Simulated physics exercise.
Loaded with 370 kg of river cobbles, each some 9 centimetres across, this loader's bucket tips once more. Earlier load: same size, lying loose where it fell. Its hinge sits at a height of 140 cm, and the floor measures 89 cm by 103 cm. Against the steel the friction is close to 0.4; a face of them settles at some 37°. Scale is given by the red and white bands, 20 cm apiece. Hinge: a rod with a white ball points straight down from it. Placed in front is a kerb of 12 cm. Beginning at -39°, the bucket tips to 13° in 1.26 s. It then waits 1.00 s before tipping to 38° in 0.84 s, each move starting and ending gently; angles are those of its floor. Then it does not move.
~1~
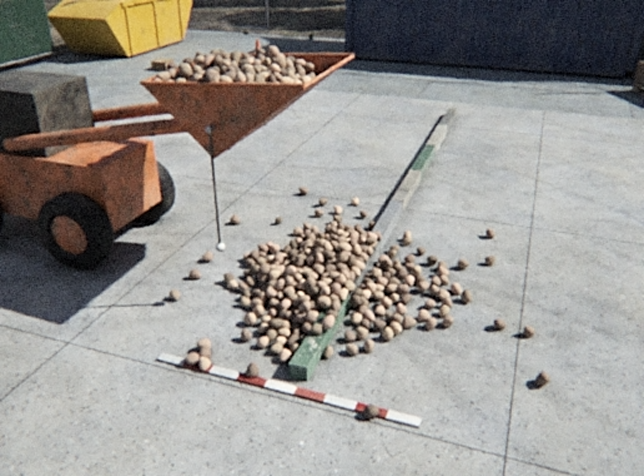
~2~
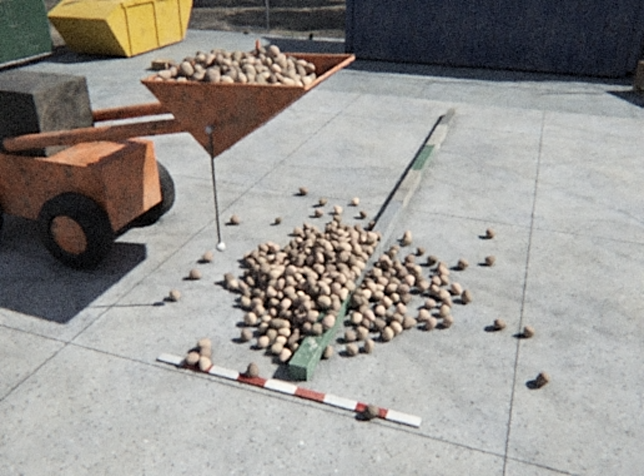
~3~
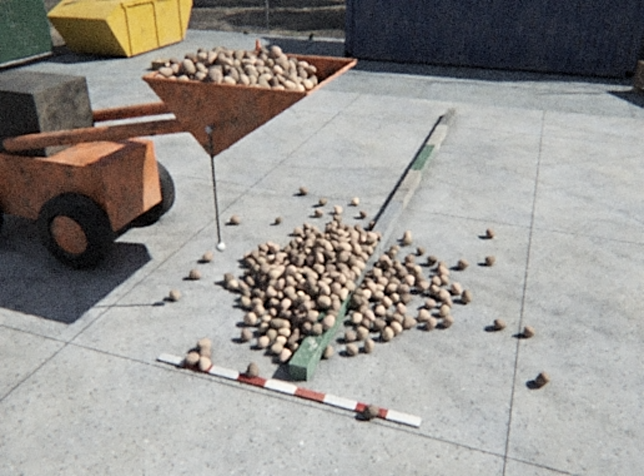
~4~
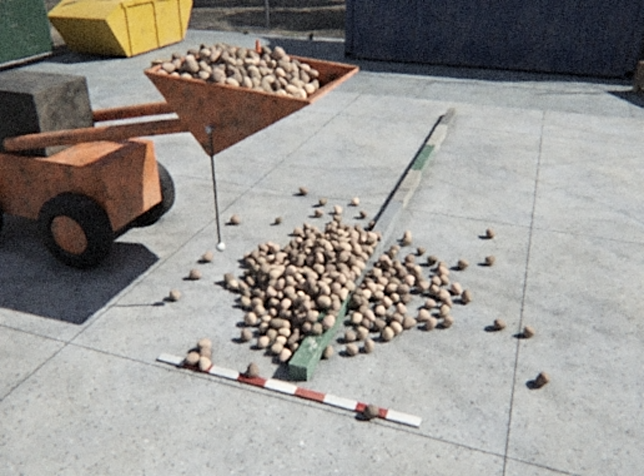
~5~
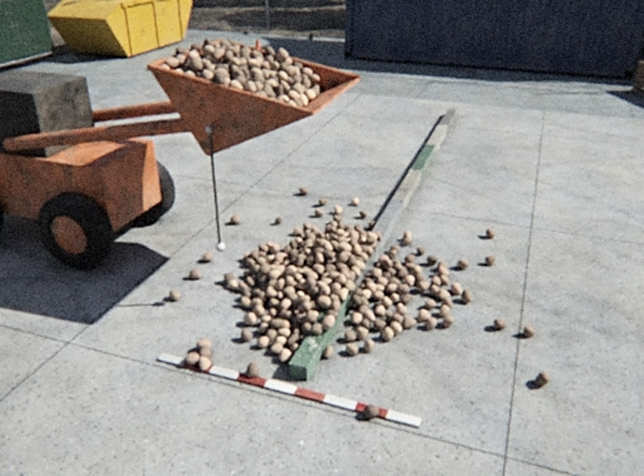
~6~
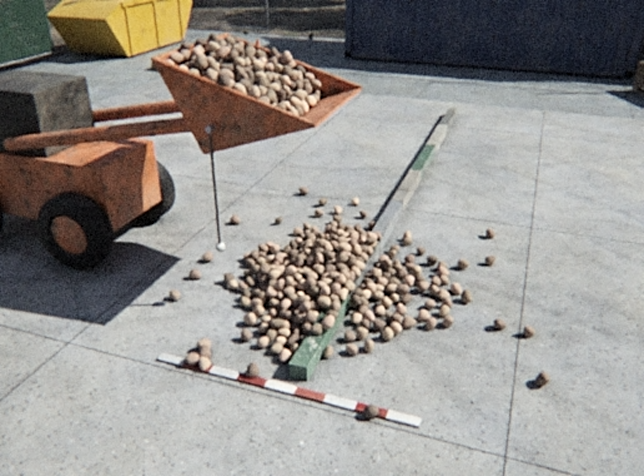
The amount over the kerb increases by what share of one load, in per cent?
By about 77 per cent of a load.
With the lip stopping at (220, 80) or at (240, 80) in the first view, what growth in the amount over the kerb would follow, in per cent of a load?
Case one about 0 %, case two about 10 %.
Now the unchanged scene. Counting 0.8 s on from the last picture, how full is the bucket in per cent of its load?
About 95 per cent is held.
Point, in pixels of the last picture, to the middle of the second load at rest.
Centre at roughly (384, 276).
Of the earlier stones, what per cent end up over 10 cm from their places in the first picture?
Near 10 per cent, I reckon.
Then, 0.4 s after the last picture the floor is at 5°; in per cent of one load, 100 in the bucket, 81 on this side of the kerb, 19 over the kerb; the foremost stones are at (489, 299).
Then, 0.8 s after the last picture the floor is at 13°; in per cent of one load, 96 in the bucket, 86 on this side of the kerb, 19 over the kerb; the foremost stones are at (489, 299).
Then, 3.0 s after the last picture the floor is at 38°; in per cent of one load, 0 in the bucket, 116 on this side of the kerb, 85 over the kerb; the foremost stones are at (545, 352).
Then, 5.6 s after the last picture the floor is at 38°; in per cent of one load, 0 in the bucket, 105 on this side of the kerb, 96 over the kerb; the foremost stones are at (546, 352). Net gain over the kerb, 77.
